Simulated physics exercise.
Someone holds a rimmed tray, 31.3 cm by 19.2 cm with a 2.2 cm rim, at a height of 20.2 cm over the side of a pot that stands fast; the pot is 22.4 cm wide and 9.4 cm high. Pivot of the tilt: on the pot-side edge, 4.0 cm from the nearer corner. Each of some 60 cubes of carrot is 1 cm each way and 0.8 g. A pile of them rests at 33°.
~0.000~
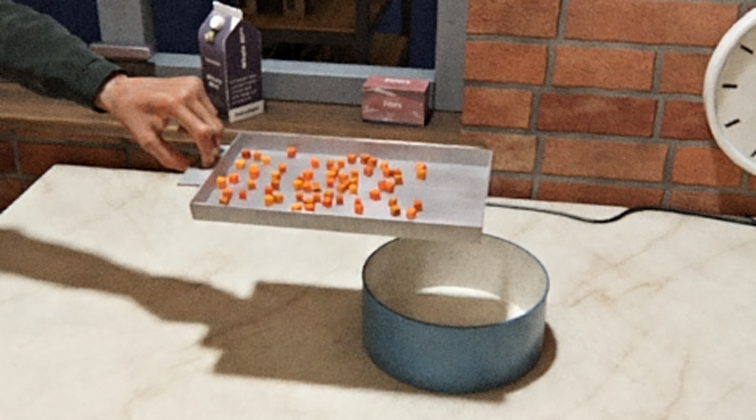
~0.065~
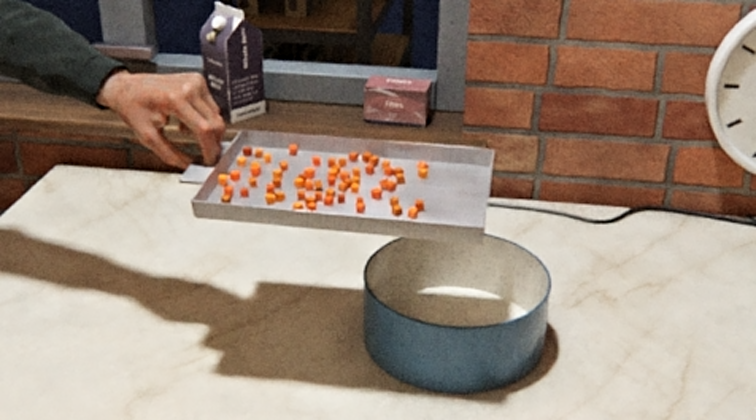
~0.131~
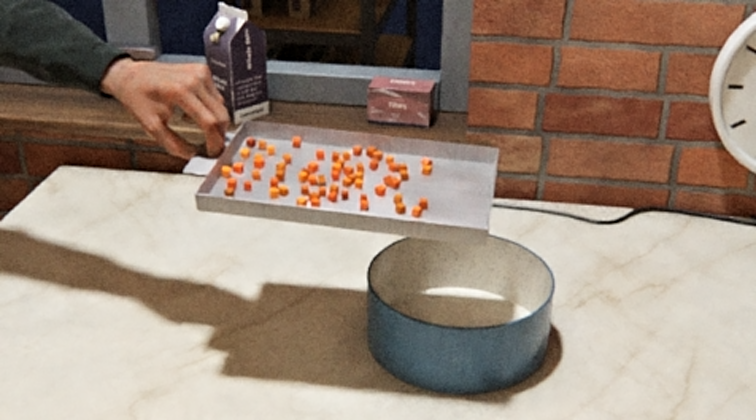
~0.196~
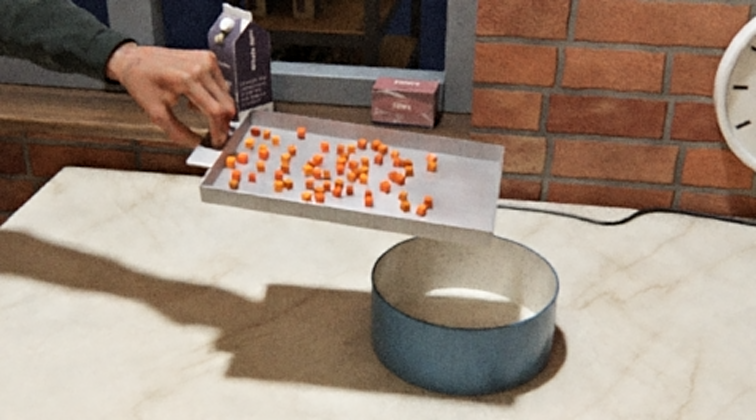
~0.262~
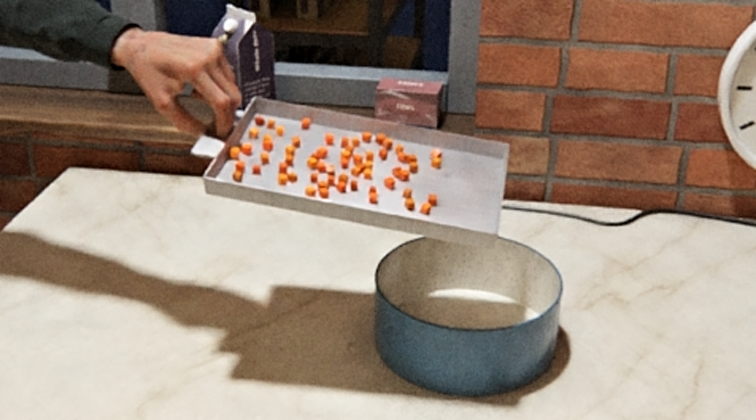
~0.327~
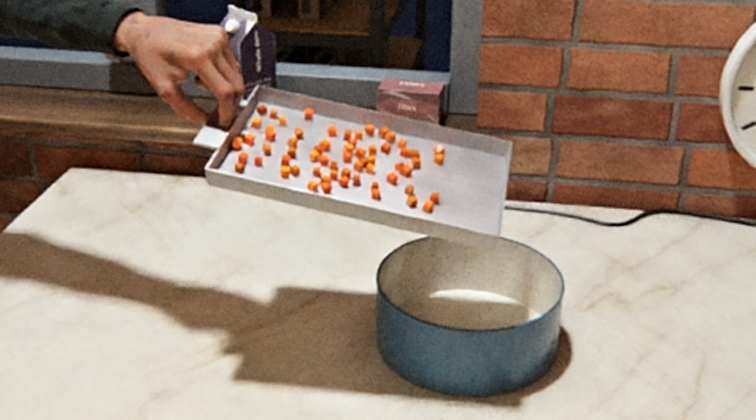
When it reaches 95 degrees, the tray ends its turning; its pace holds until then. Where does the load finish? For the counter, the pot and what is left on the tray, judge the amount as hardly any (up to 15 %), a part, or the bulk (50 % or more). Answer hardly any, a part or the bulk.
Counter: The bulk; pot: Hardly any; tray: Hardly any.
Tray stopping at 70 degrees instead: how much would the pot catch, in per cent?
That would be around 0 percent.
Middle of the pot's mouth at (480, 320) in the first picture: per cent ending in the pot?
I'd put it at around 60 per cent.
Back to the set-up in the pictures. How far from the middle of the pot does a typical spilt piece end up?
I'd say around 22 centimetres.
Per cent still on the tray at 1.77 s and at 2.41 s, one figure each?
Earlier moment 75, later moment 50.
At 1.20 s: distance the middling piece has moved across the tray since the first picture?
Displacement on the tray: Roughly 17 cm.
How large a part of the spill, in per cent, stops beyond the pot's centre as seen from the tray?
Roughly 90 percent of the spill.
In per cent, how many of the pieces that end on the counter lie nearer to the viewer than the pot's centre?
Near 100 in a hundred.
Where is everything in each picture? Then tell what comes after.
Tray tilt 0 degrees, front corners at (192, 202) and (481, 225); middle of the pieces at (330, 183); pot at (455, 274), in the first frame.
Tray tilt 1 degrees, front corners at (194, 200) and (482, 226); middle of the pieces at (332, 181), in the second frame.
Tray tilt 3 degrees, front corners at (197, 193) and (487, 228), lowest corner right front; middle of the pieces at (335, 176), in the third frame.
Tray tilt 6 degrees, front corners at (202, 185) and (492, 230), lowest corner right front; middle of the pieces at (340, 170), in the fourth frame.
Tray tilt 9 degrees, front corners at (206, 176) and (496, 232), lowest corner right front; middle of the pieces at (344, 164), in the fifth frame.
Tray tilt 12 degrees, front corners at (209, 168) and (498, 234), lowest corner right front; middle of the pieces at (347, 157); pot at (470, 277). The tray's pace is about 45 degrees a second, in the sixth frame.
Then, at 1.20 s, tilt 51 degrees; the tray holds 90 %, the pot 0 %.
Then, at 1.77 s, tilt 76 degrees; the tray holds 75 %, the pot 0 %.
Then, at 2.41 s, tilt 95 degrees; the tray holds 50 %, the pot 0 %.
In the end, at 4.1 s, counter 95 %, pot 0 %, tray 5 %.
